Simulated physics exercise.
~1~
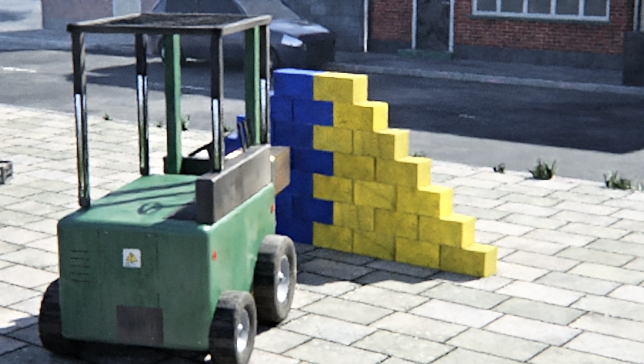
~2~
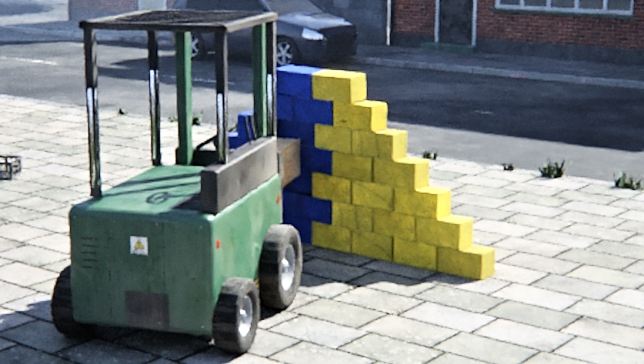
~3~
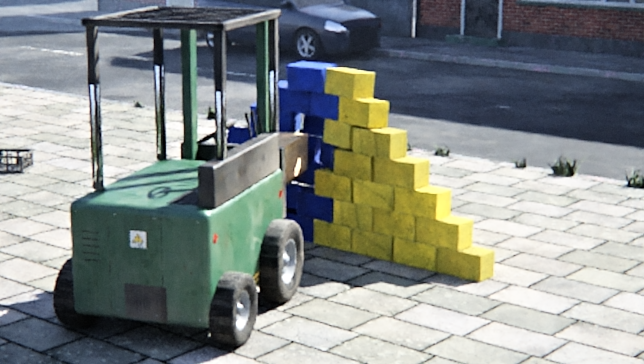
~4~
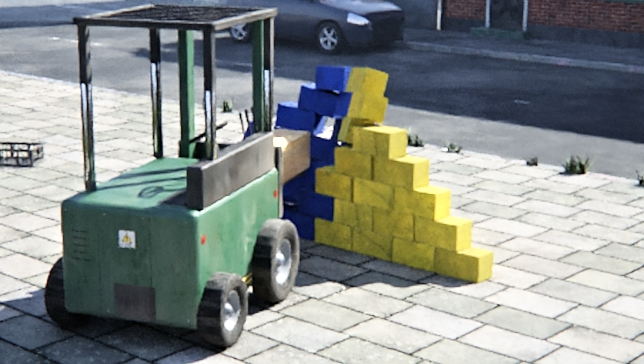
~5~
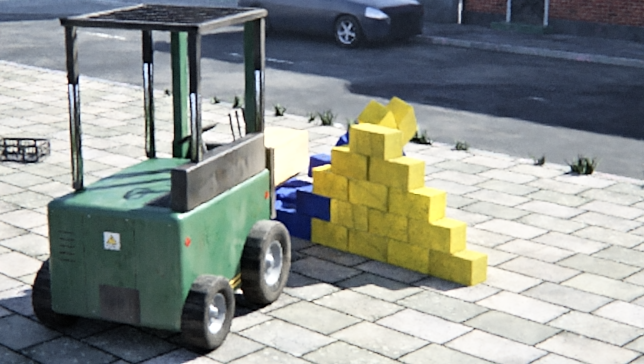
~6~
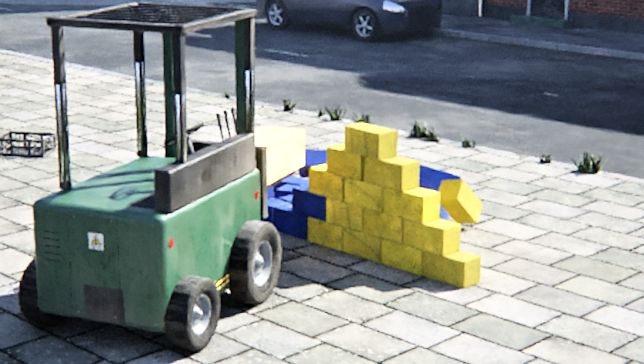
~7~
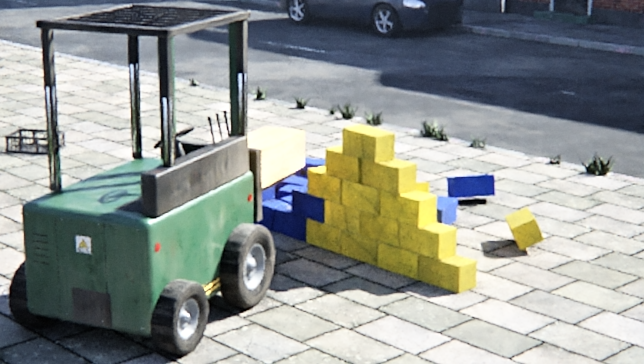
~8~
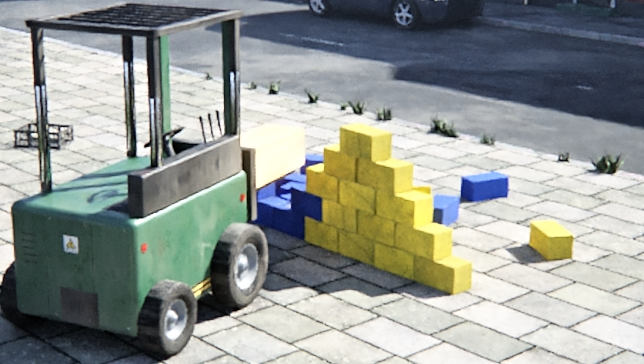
A green forklift stands on sunlit pale paving, seen from slightly above and behind, its pale case pressed against a stepped wall of blue and yellow blocks, with a road and parked car beyond. The case pushes in, and the upper blocks shift right. The top of the wall leans over, and the blue side collapses into a low heap while the highest blocks drop behind the wall. A yellow block and a blue one tumble out to the right. At the end both lie on the paving, and the yellow steps still stand beside the stopped forklift.
